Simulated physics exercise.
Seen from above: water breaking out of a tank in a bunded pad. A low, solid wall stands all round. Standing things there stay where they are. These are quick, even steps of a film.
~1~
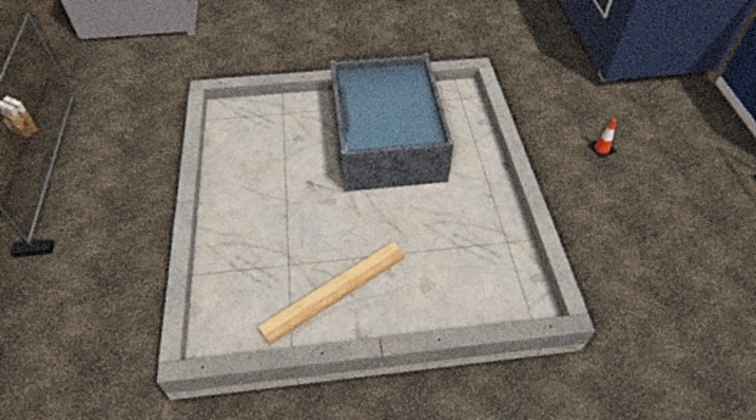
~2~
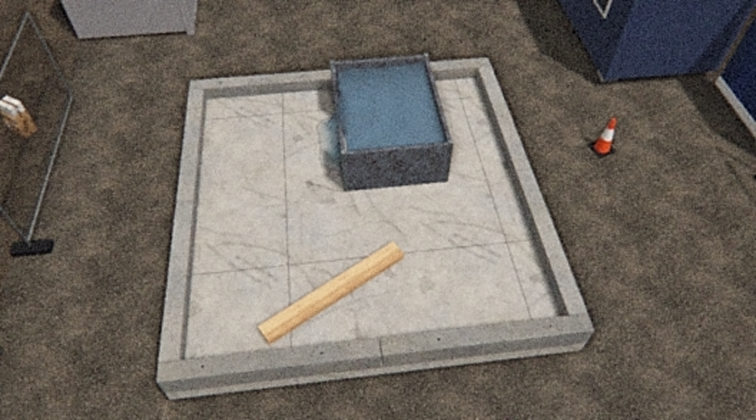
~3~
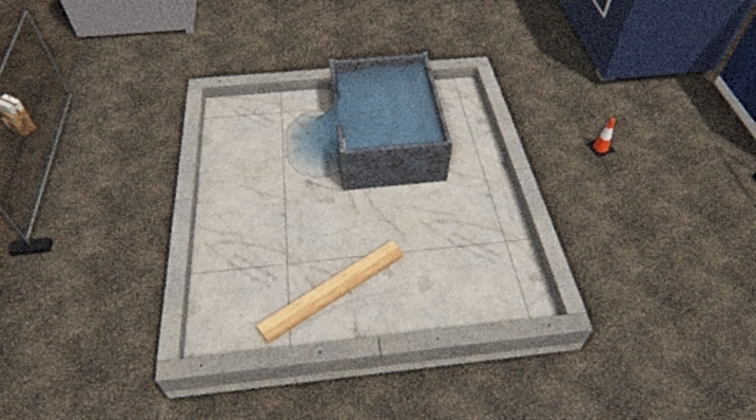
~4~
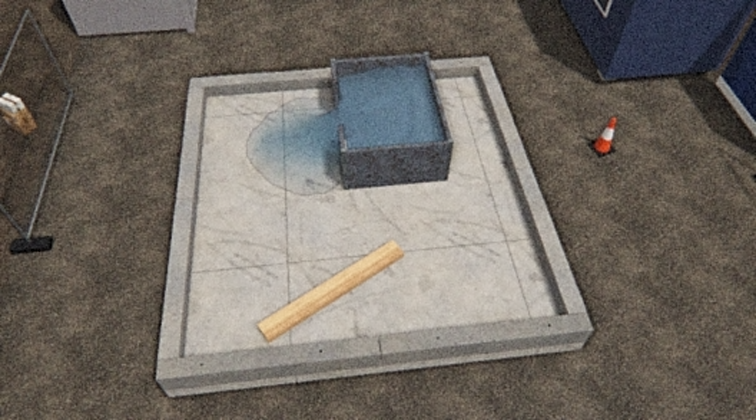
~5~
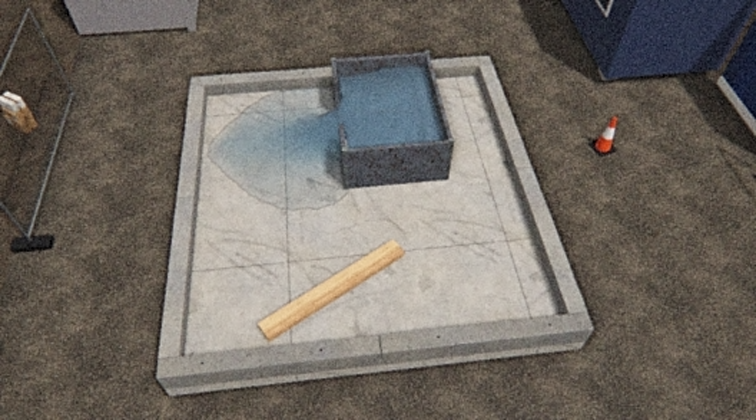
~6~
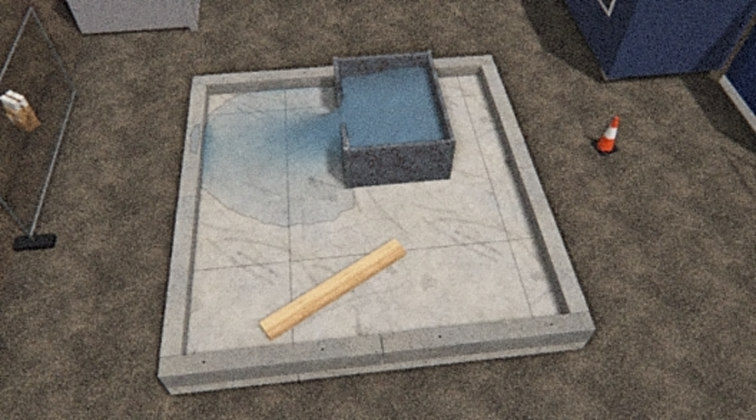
Water broke out of the left side of a dark, open tank on a walled concrete pad, then fanned leftward and toward the viewer in a widening puddle, while a wooden plank lay still.
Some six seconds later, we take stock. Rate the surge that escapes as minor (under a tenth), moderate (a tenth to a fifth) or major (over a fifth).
It is a minor surge.
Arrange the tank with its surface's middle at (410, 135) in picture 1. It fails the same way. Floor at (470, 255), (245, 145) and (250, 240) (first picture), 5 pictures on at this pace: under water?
First spot spared, second spot submerged, third spot submerged.
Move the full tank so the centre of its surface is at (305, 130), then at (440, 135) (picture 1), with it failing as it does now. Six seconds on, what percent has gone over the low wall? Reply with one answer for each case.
First case around 18 percent, second around 4 percent.
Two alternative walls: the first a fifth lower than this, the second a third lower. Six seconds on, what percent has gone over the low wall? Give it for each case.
14 % and 22 %.
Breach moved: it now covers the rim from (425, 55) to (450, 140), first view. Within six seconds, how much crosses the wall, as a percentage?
Close to 28 percent, I'd say.
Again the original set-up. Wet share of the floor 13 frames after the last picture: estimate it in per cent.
Some 45 in a hundred.
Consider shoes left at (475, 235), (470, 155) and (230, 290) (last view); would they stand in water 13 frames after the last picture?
The first is spared, the second spared, the third swamped.
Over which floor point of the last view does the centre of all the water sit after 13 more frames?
Centre of the water: Near (311, 157).
A moment on, water covers 30 % of the floor; the low wall has let 0 % over.
Next, water covers 30 % of the floor; the low wall has let 1 % over.
Then, water covers 40 % of the floor; the low wall has let 6 % over.
Later, water covers 55 % of the floor; the low wall has let 7 % over.
In the end, water covers 80 % of the floor; the low wall has let 7 % over.
